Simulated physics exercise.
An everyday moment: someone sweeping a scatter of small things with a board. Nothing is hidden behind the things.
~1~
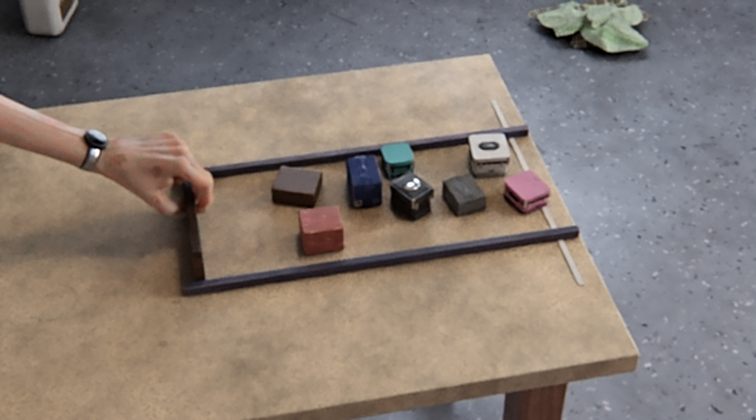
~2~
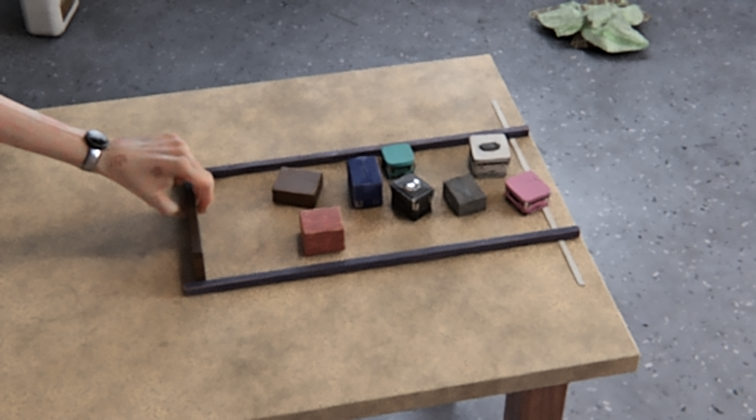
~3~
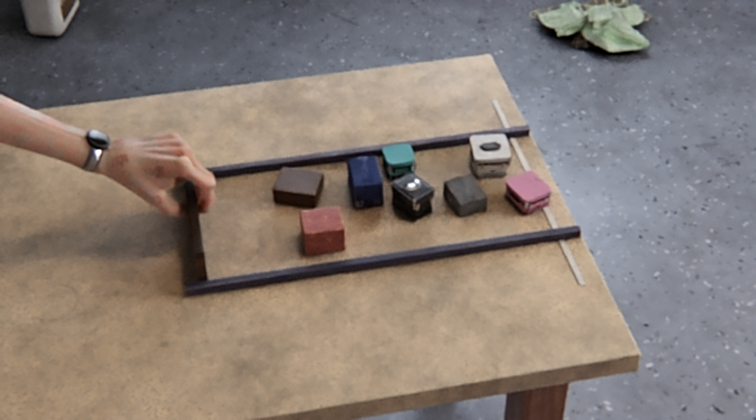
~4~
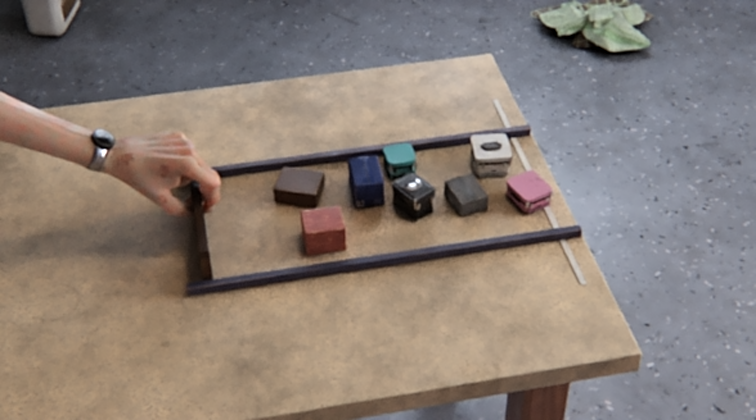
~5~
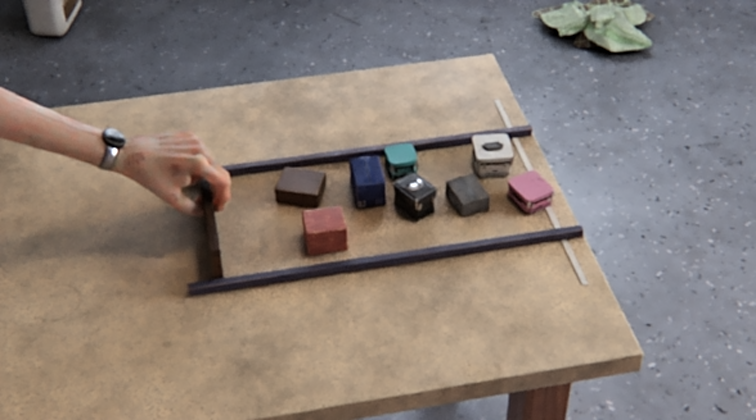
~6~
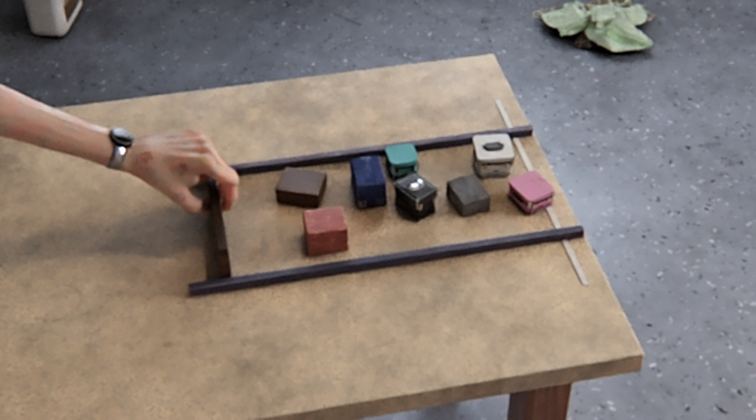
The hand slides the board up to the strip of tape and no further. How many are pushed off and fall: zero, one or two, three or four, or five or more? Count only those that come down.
Outcome: The number that fall off is five or more.
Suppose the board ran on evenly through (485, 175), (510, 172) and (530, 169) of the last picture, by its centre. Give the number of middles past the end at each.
Place by place, 3, 5 and 5.
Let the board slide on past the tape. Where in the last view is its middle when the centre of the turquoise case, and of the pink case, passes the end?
About (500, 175), and (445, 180) for the other.
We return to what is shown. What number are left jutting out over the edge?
It comes to 3.
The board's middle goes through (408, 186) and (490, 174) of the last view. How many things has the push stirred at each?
At the one place 6, at the other 8.
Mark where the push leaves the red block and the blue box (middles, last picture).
About (569, 196), and the other about (557, 167).
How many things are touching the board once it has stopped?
That makes 3.
Early on, none off yet; pink case at rest near (531, 193); white case at rest near (493, 156); grey box at rest near (468, 195).
A while later, none off yet; pink case at rest near (531, 193); white case at rest near (493, 156); grey box travelled a little near (488, 190).
Further along, one off so far; pink case in the air near (584, 399); white case leaning well over near (569, 166); grey box leaning a little near (566, 175).
Finally, the number that fall off is five or more; lost, turquoise case, black case, grey box, white case and pink case.
